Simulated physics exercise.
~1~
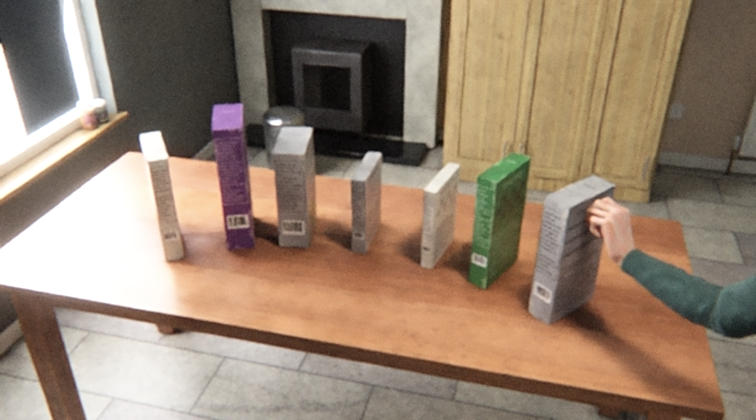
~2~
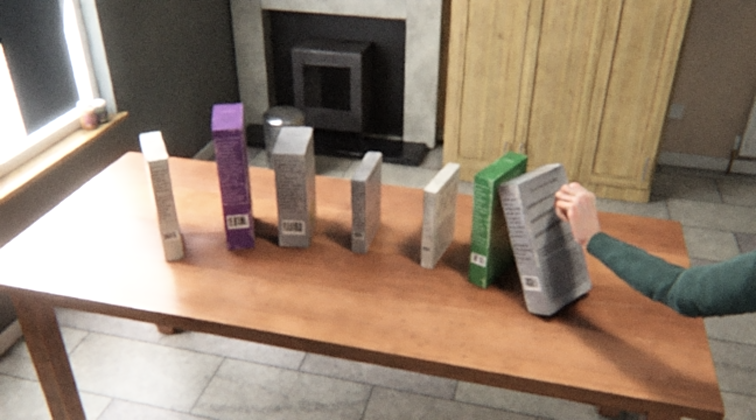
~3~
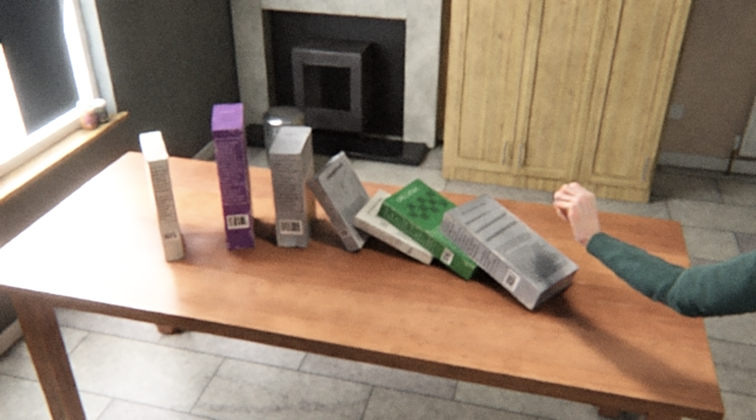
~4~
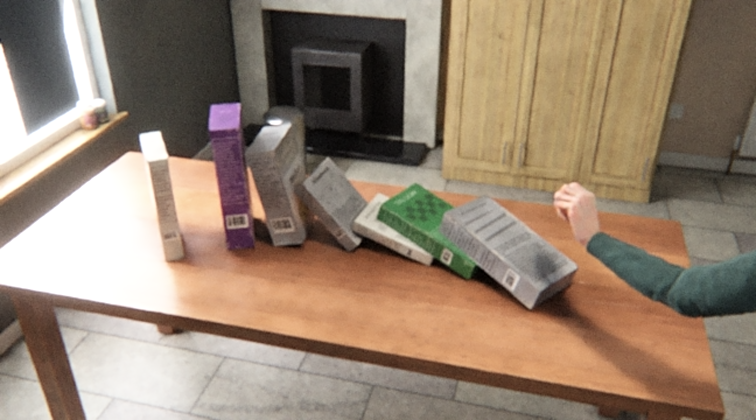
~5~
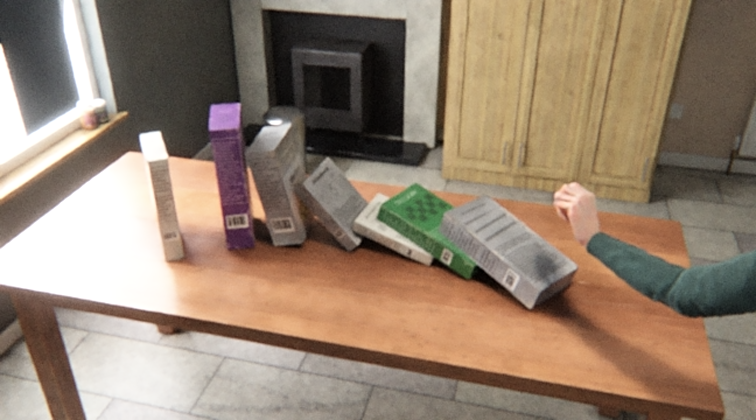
A hand in a green sleeve pushed the grey box at the right end of a curved row on a wooden table, toppling it and the next three leftward, until another grey box leaned against the purple one, which stayed standing.
